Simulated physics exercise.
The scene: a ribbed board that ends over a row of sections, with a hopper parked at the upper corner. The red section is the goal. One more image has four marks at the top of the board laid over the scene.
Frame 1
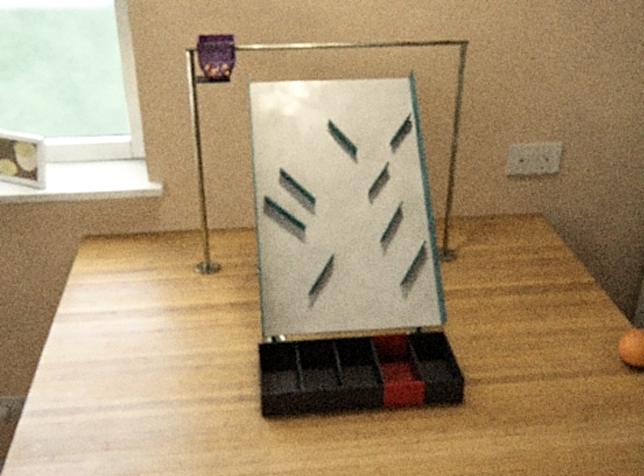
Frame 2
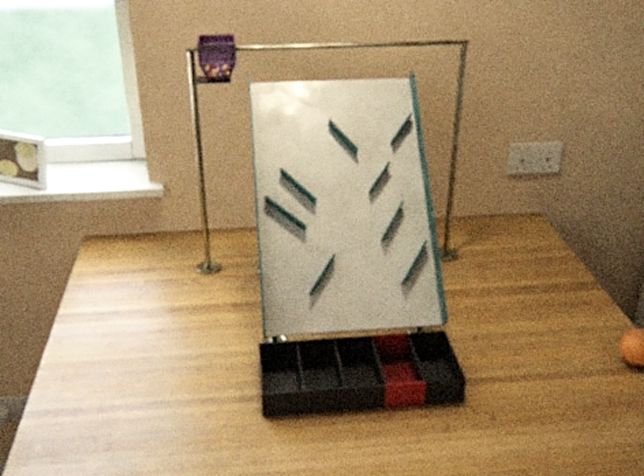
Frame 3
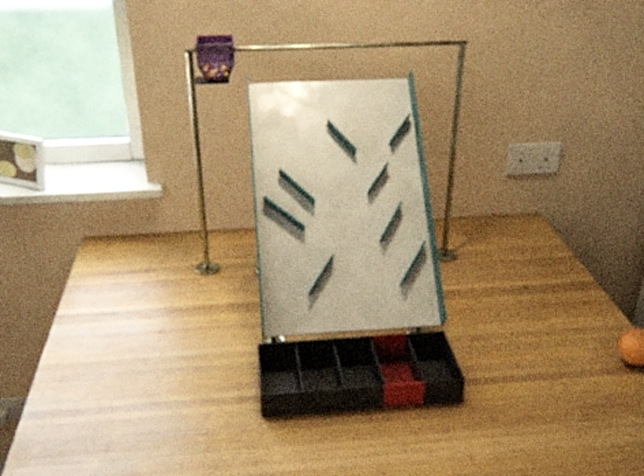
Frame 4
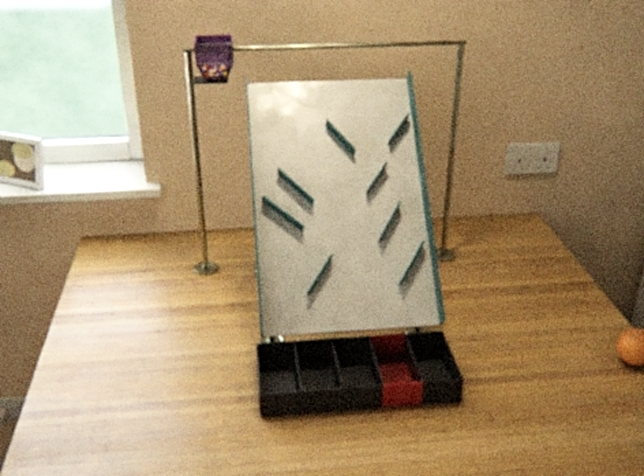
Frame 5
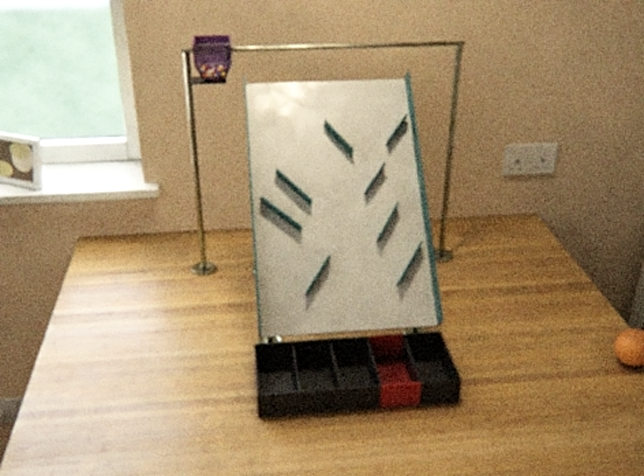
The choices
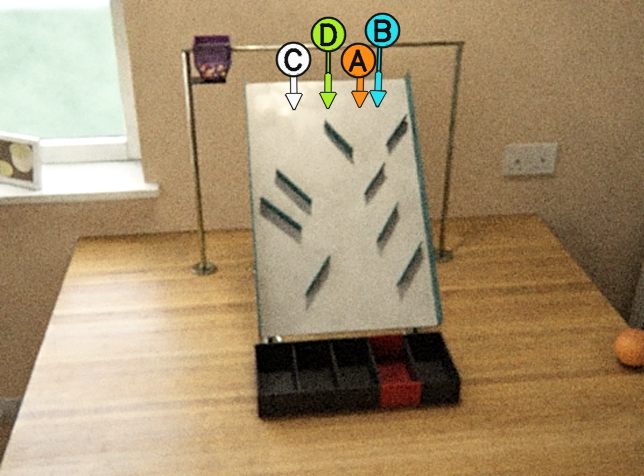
In the video, a tilted pale board with angled ribs stands on a wooden table above a row of black sections, one of them red, while a purple hopper sits at the upper left; nothing moves apart from slight camera shake.
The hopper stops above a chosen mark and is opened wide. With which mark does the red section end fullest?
Mark C.
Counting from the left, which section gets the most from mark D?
The third from the left.
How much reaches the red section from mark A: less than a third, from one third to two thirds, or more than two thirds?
It is less than a third.
On the marked copy, mark A meets the board at (359, 101); mark B meets the board at (377, 100); mark C meets the board at (293, 103); mark D meets the board at (327, 102).
Choosing A, a small part in the red section, most in other sections, a small part outside the box.
Choosing B, a small part in the red section, most in other sections, a small part outside the box.
Choosing C, about a third in the red section, about half in other sections, about a quarter outside the box.
Choosing D, a small part in the red section, about two thirds in other sections, about a quarter outside the box.
